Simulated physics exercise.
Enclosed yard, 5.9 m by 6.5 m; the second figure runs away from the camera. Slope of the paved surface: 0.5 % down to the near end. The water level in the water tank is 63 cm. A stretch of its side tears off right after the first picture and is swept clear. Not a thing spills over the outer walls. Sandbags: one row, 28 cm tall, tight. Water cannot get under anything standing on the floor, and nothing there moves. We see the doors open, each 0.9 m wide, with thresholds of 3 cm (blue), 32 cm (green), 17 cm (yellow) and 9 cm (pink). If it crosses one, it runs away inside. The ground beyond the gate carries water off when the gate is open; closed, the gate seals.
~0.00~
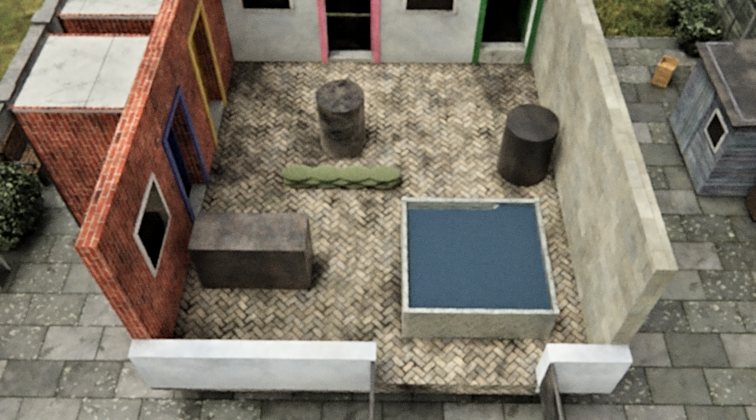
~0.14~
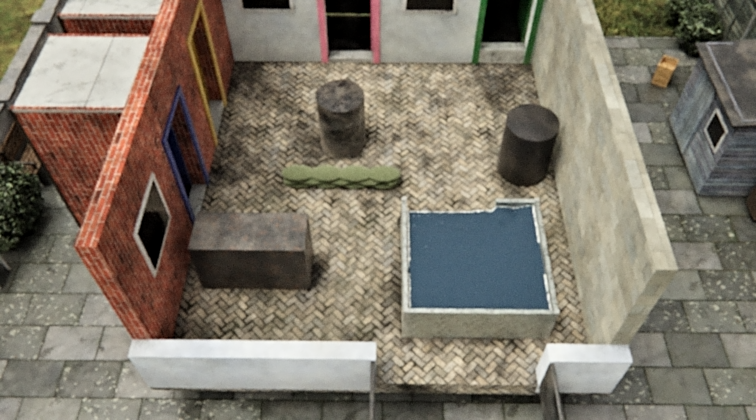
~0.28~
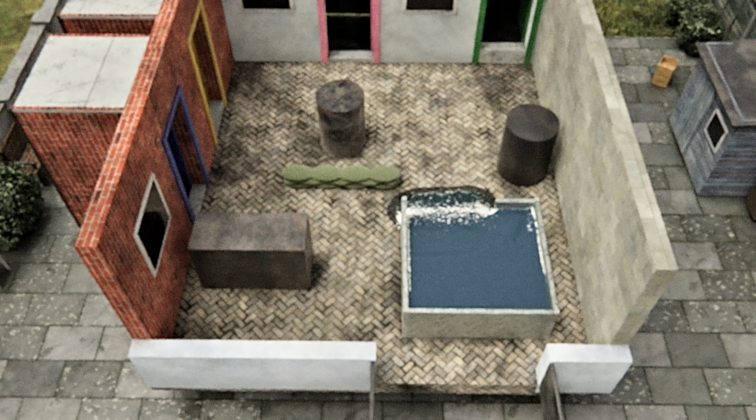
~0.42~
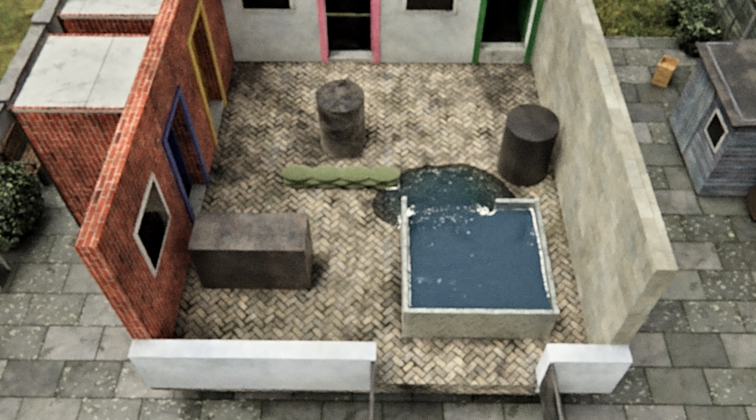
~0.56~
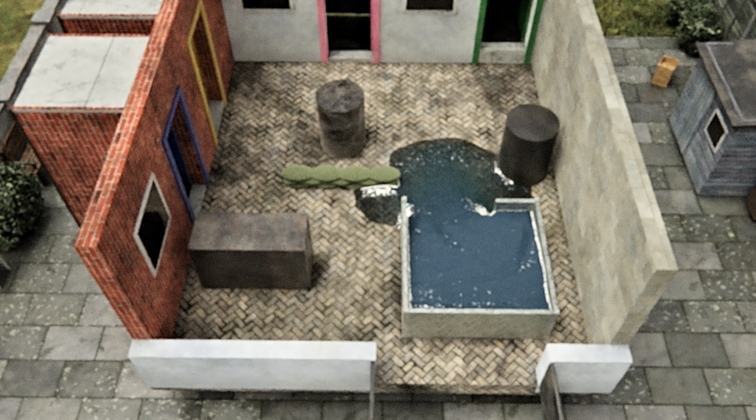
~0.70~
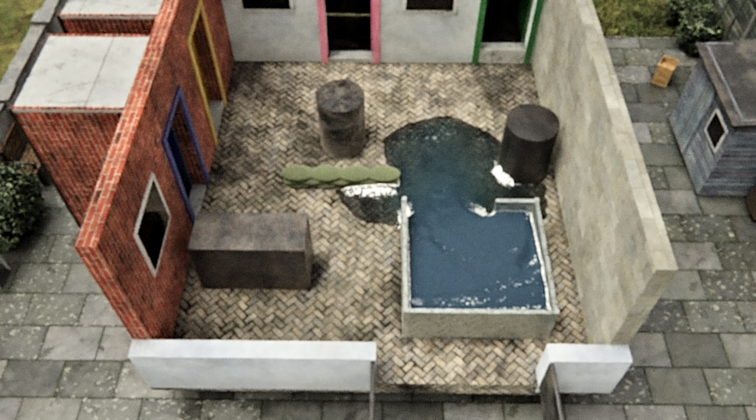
Water burst through the far side of a square tank in a walled yard and spread across the brick paving, flowing around the end of a low green hedge and reaching a dark barrel on the right.
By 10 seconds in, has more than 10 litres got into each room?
The blue door overtops the limit; the green door remains shy of the limit; the yellow door remains shy of the limit; the pink door overtops the limit.
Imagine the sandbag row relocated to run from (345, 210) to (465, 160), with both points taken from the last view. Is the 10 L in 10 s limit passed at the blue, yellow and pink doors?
Checking the limit, blue is too much, yellow is fine, pink is fine.
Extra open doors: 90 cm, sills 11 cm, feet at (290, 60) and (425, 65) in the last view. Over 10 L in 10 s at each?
Less, more.
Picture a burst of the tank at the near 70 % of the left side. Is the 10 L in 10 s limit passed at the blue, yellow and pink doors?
For blue, too much; for yellow, too little; for pink, too little.
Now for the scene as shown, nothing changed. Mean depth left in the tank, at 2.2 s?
It averages close to 29 cm.
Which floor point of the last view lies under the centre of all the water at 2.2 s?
Around (445, 200).
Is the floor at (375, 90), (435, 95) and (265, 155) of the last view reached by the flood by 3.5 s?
In that order: Flooded, under water, not reached.
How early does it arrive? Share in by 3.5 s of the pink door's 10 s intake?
Share: ~ 80 %.
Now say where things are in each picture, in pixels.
The water tank at (475, 255) is whole and still, 63 cm deep, in the first frame.
Water pours out on the water tank's far side and has run 0.7 m, to a hidden place; typically 8 cm deep outside, 63 cm at the water tank's back, in the second frame.
The front is at (483, 193), 1.0 m from the gap on the water tank's far side; 1.1 m2 of floor is under water; 63 cm left at the back of the water tank, in the third frame.
The front is at (466, 168), 1.4 m from the gap on the water tank's far side; 2.2 m2 of floor is under water; 63 cm left at the back of the water tank, in the fourth frame.
The front is at (460, 143), 1.9 m from the gap on the water tank's far side; 3.5 m2 of floor is under water; 57 cm left at the back of the water tank, in the fifth frame.
The front is at (452, 121), 2.5 m from the gap on the water tank's far side; 4.6 m2 of floor is under water; 53 cm left at the back of the water tank, in the sixth frame.
After 1.4 s water covers 35 % of the floor and is deepest (32 cm) near (434, 221); blue door not reached, green door not reached, yellow door not reached, pink door not reached.
After 2.2 s water covers 45 % of the floor and is deepest (30 cm) near (435, 67); blue door 5 cm at the sill, 0 L in, green door 19 cm at the sill, 0 L in, yellow door not reached, pink door 19 cm at the sill, 7 L in.
After 3.5 s water covers 55 % of the floor and is deepest (26 cm) near (527, 68); blue door 7 cm at the sill, 29 L in, green door 23 cm at the sill, 0 L in, yellow door not reached, pink door 15 cm at the sill, 46 L in.
After 6.0 s water covers 75 % of the floor and is deepest (15 cm) near (532, 148); blue door 8 cm at the sill, 52 L in, green door 12 cm at the sill, 0 L in, yellow door 9 cm at the sill, 0 L in, pink door 9 cm at the sill, 57 L in.
After 10.0 s water covers 95 % of the floor and is deepest (12 cm) near (240, 246); blue door 6 cm at the sill, 80 L in, green door 4 cm at the sill, 0 L in, yellow door 8 cm at the sill, 0 L in, pink door 7 cm at the sill, 57 L in.
